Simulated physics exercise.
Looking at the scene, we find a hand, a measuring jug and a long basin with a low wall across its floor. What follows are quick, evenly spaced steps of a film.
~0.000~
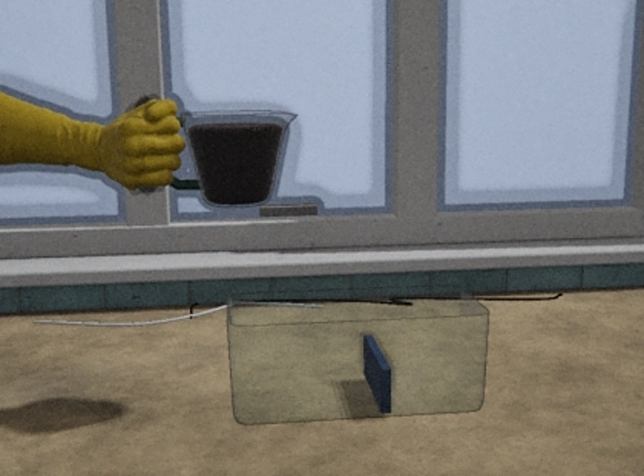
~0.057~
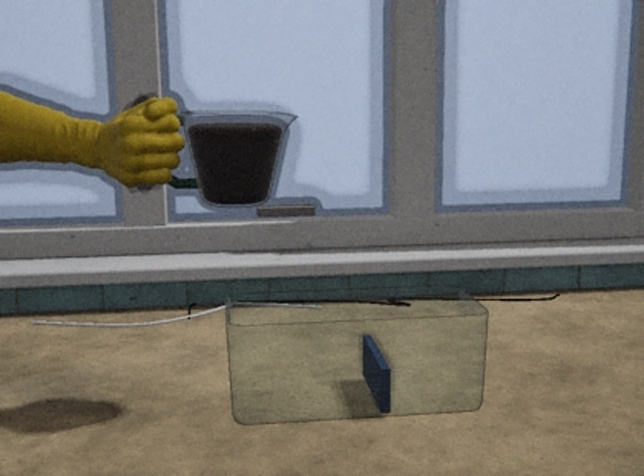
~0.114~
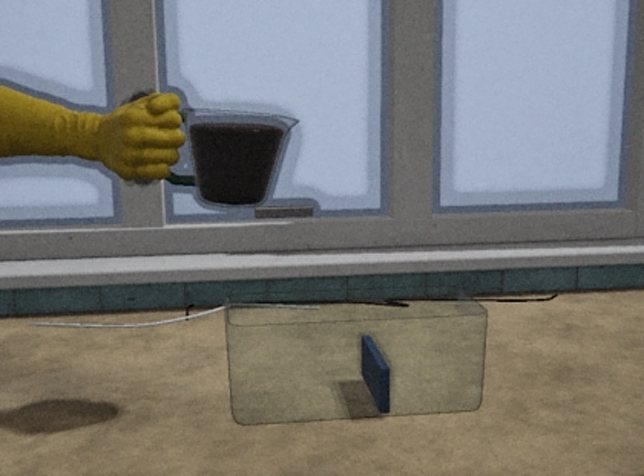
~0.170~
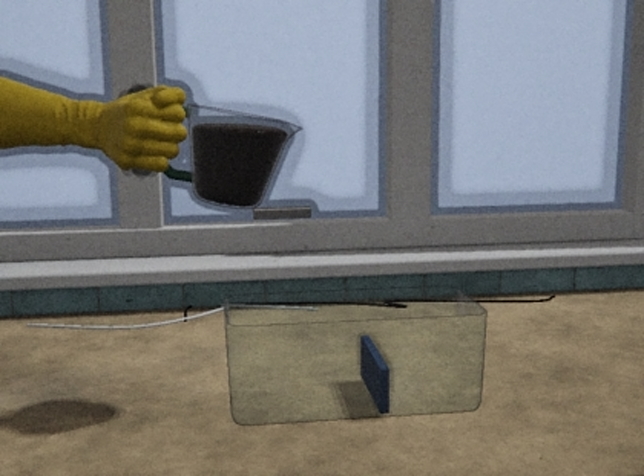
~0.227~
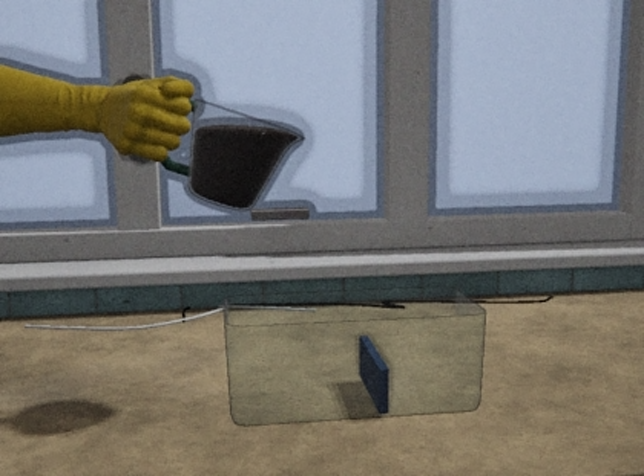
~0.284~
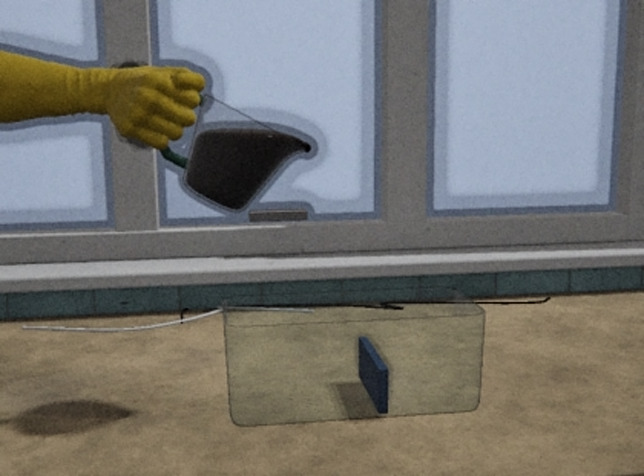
To begin with, a yellow-gloved hand holds a measuring jug of dark liquid almost level, above and behind a clear long basin with a low blue wall across its floor. The hand then tilts the jug rightward, slowly at first and then further, until the dark liquid reaches the pouring edge.
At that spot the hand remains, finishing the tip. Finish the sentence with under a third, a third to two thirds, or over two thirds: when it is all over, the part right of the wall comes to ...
When it is all over, the part right of the wall comes to under a third.
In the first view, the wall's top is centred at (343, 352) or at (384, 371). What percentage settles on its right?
Try 1: Some 80 %; try 2: 15 %.
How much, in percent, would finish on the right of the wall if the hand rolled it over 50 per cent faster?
Some 10 per cent.
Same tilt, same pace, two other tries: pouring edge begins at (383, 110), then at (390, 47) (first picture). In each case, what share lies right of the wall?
70 and 70 per cent.
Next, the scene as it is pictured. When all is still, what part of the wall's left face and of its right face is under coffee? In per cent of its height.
Roughly 40 percent left, 10 percent right.
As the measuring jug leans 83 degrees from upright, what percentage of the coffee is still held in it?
50 per cent, roughly.
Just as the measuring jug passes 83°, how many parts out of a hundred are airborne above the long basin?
It's close to 35 per cent.
A moment on, the measuring jug is tipped on its side and 48 per cent is still to pour, 12 is left of the wall and 6 right of it.
Next, the measuring jug is tipped on its side and 8 per cent is still to pour, 62 is left of the wall and 13 right of it.
Then the measuring jug is tipped on its side and 0 per cent is still to pour, 79 is left of the wall and 14 right of it.
Later the measuring jug is tipped on its side and 0 per cent is still to pour, 82 is left of the wall and 14 right of it.
Finally, 82 per cent lies left of the wall, 14 right of it and 4 outside.
